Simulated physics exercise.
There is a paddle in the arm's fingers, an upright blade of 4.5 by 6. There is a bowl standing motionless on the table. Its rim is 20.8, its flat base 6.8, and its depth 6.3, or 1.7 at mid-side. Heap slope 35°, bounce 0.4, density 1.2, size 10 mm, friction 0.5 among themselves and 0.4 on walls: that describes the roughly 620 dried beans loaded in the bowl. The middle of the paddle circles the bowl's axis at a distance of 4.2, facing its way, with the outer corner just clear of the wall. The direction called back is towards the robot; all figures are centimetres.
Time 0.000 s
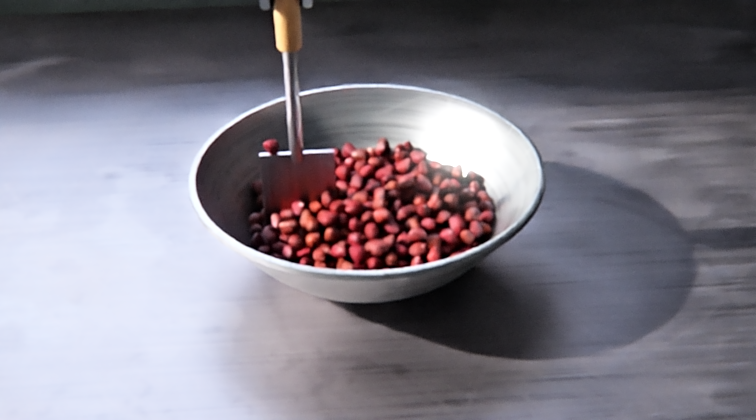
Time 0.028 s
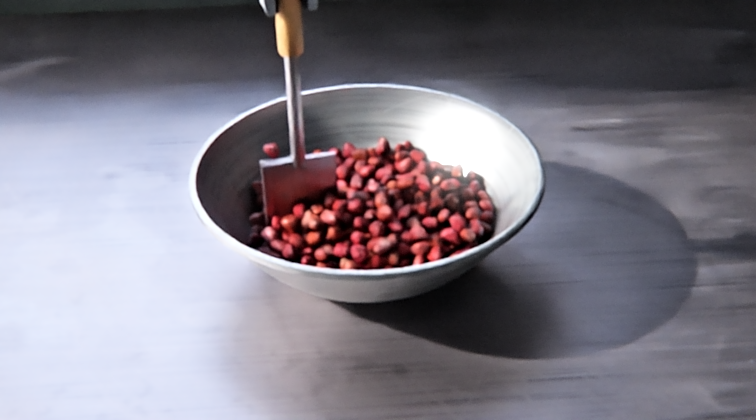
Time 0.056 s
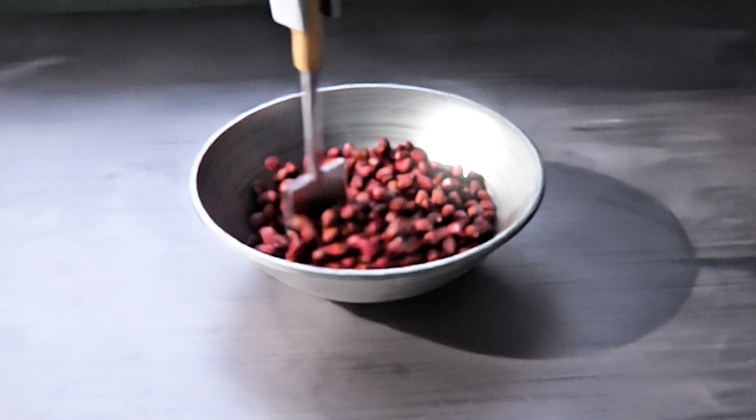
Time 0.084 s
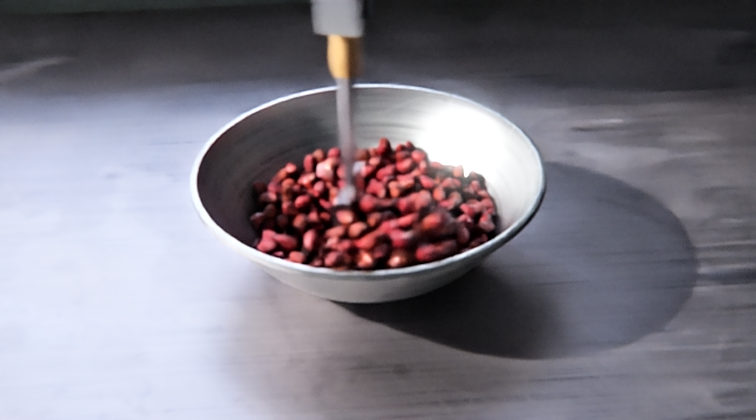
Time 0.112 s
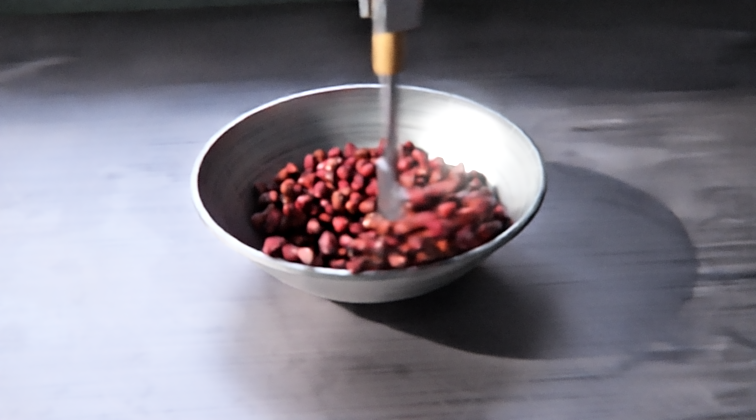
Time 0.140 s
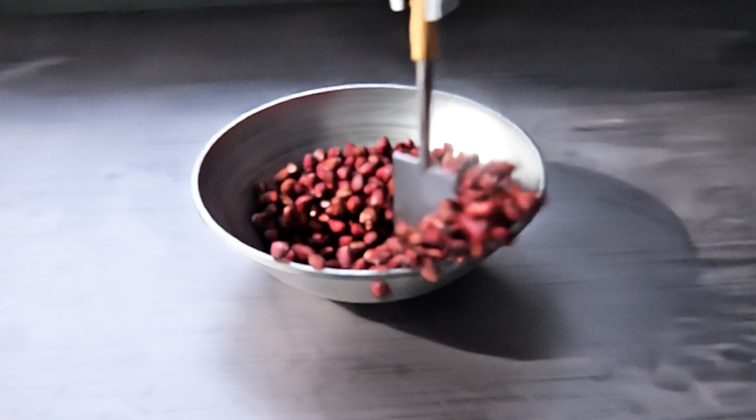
A paddle sweeps rightward through red beans in a bowl, pushing some over the rim.
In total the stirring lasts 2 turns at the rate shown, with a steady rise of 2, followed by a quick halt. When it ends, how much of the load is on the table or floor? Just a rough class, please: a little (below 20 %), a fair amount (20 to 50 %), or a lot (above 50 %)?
A fair amount.
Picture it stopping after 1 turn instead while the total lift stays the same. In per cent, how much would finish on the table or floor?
30 %.
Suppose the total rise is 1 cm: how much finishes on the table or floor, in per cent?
Result: Roughly 45 %.
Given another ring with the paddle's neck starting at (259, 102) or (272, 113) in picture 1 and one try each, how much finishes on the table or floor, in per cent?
Around 5 per cent on the first try, around 25 per cent on the second.
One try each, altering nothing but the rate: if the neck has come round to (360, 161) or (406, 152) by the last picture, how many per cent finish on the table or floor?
It comes to close to 15 per cent and close to 30 per cent.
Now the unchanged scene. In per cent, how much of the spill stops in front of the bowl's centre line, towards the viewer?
40 %, approximately.
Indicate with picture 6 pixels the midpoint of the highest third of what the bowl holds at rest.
Centre of top third: Approx. (396, 210).
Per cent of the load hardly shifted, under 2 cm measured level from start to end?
Roughly 15 percent of the load.
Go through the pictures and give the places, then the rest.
In the first picture, the paddle neck at (295, 131), 0° round; upper third of the load around (374, 203), from x 255 to 485, top at y 145; 624 in the bowl.
In the second picture, the paddle neck at (297, 136), 11° round; upper third of the load around (372, 207), from x 255 to 485, top at y 145.
In the third picture, the paddle neck at (315, 151), 41° round; upper third of the load around (373, 219), from x 255 to 485, top at y 145.
In the fourth picture, the paddle neck at (351, 160), 74° round; upper third of the load around (390, 224), from x 255 to 490, top at y 145.
In the fifth picture, the paddle neck at (392, 156), 106° round; upper third of the load around (422, 219), from x 260 to 500, top at y 145; 613 in the bowl, 11 in flight or on the tool.
In the sixth picture, the paddle neck at (425, 142), 138° round; upper third of the load around (461, 204), from x 260 to 540, top at y 145; 597 in the bowl, 27 in flight or on the tool.
After 0.33 s, 2° round, highest piece 11 above the table; 432 in the bowl, 89 on the table or floor, 103 in flight or on the tool.
After 0.53 s, 225° round, highest piece 8 above the table; 387 in the bowl, 230 on the table or floor, 7 in flight or on the tool.
After 0.82 s, 0° round, highest piece 5 above the table; 386 in the bowl, 238 on the table or floor.
After 1.52 s, 0° round, highest piece 5 above the table; 386 in the bowl, 238 on the table or floor.
In the end, 386 in the bowl, 238 on the table or floor. That is 38 % on the table or floor.
